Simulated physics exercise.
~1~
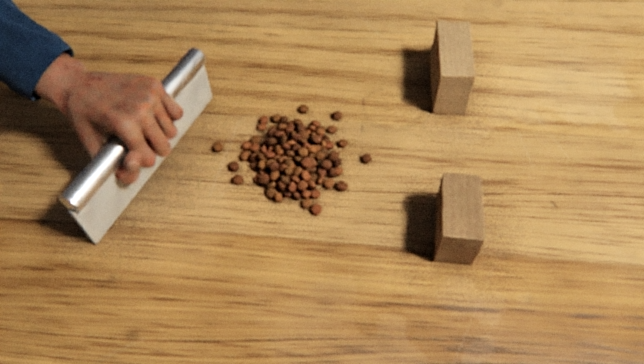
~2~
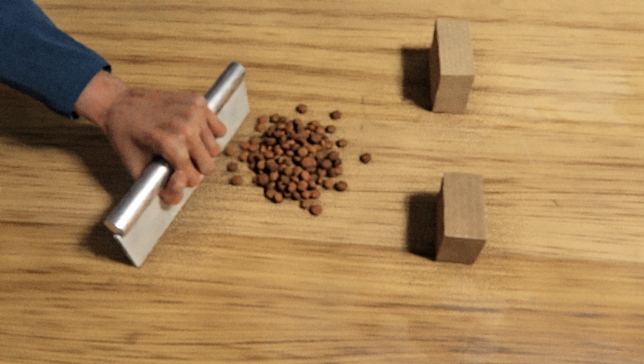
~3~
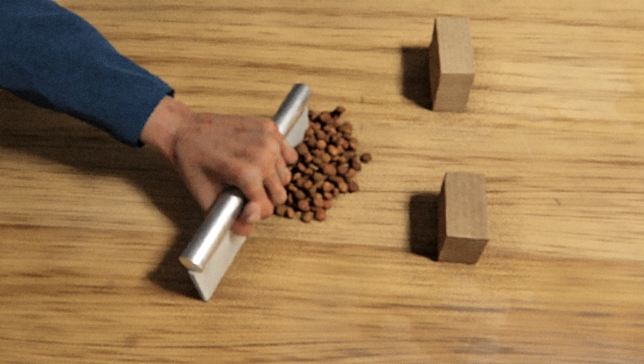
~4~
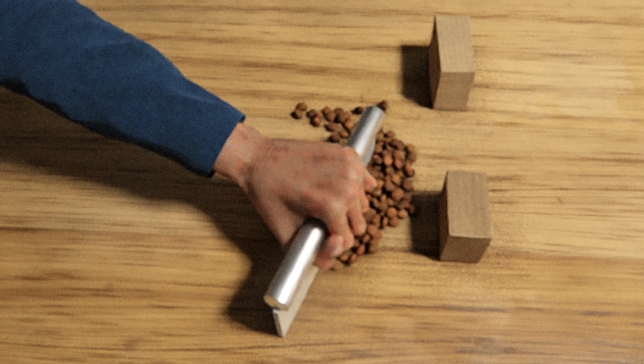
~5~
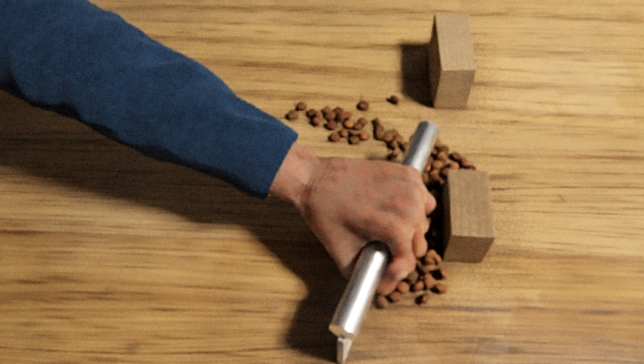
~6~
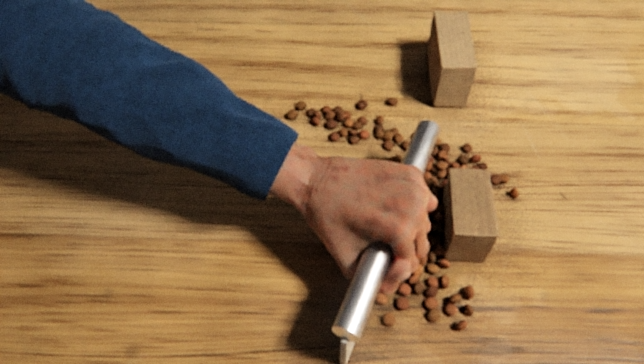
A hand in a blue sleeve grips a silvery metal scraper, held at a slant on the left of a light wooden tabletop seen from above. Reddish-brown kibble lies in a loose heap near the middle, and two wooden blocks stand apart on the right. The scraper slides right and slightly toward the viewer, reaches the heap and pushes most of it along, leaving some bits trailing behind. The kibble crowds against the nearer block, then the scraper stops. A few pieces spread into the gap and others round the block's near side, while most remain short of the blocks.
